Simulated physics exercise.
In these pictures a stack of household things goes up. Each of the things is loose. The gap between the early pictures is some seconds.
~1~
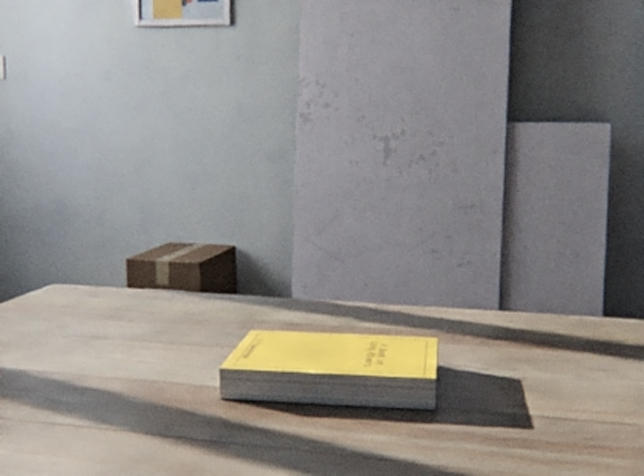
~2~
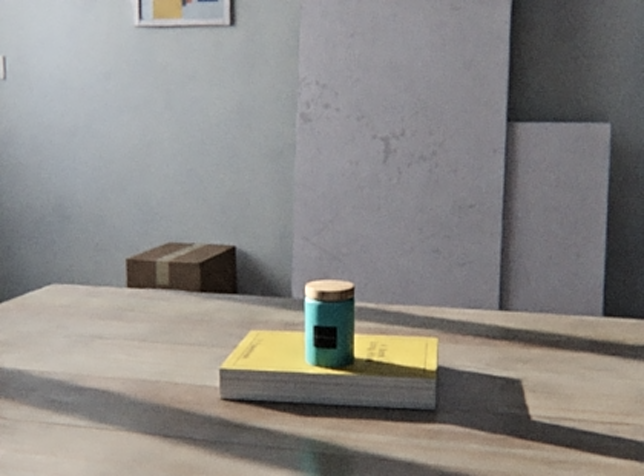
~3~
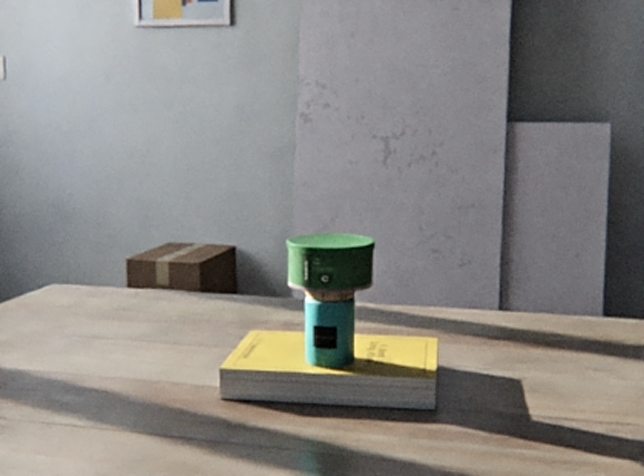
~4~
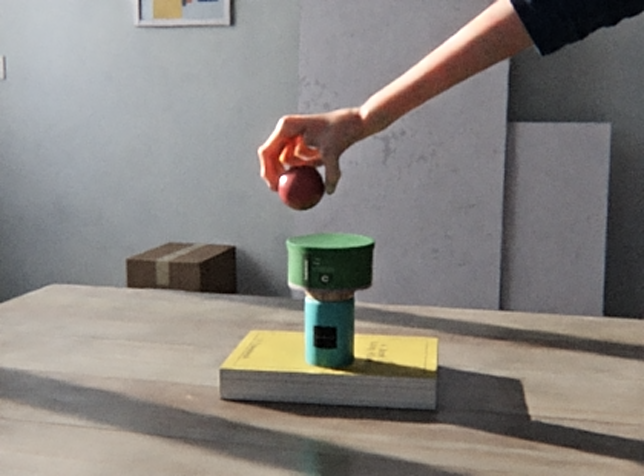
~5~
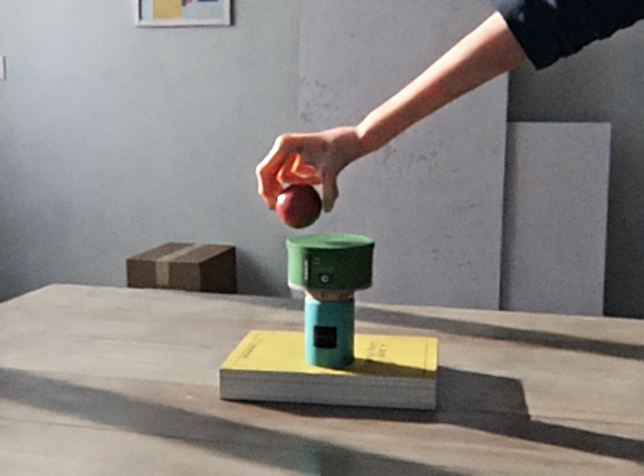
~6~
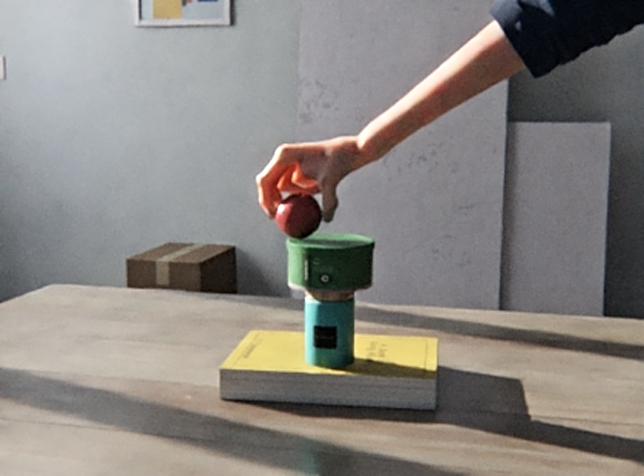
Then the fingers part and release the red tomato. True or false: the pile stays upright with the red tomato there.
True.
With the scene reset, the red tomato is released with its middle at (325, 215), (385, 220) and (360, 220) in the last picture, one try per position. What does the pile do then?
The pile does not fall at first, goes down second and does not fall third.
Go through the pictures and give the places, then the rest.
In the first frame, the last thing is not in view yet; yellow book (335, 367).
In the second frame, the last thing is not in view yet.
In the third frame, the last thing is not in view yet; turquoise jar (330, 323).
The fourth frame shows still above its spot; red tomato (302, 188); yellow book (335, 367).
The fifth frame shows still above its spot; red tomato (299, 206); green tub (331, 262).
The sixth frame shows in place under the hand; red tomato (299, 215); turquoise jar (330, 323).
Then, 0.30 s later than the last frame, all is still.
Then, 0.70 s later than the last frame, red tomato resting near (299, 216).
When it is over, all 4 as before. End places, in pixels of the last picture, red tomato near (299, 216). The pile stays up.
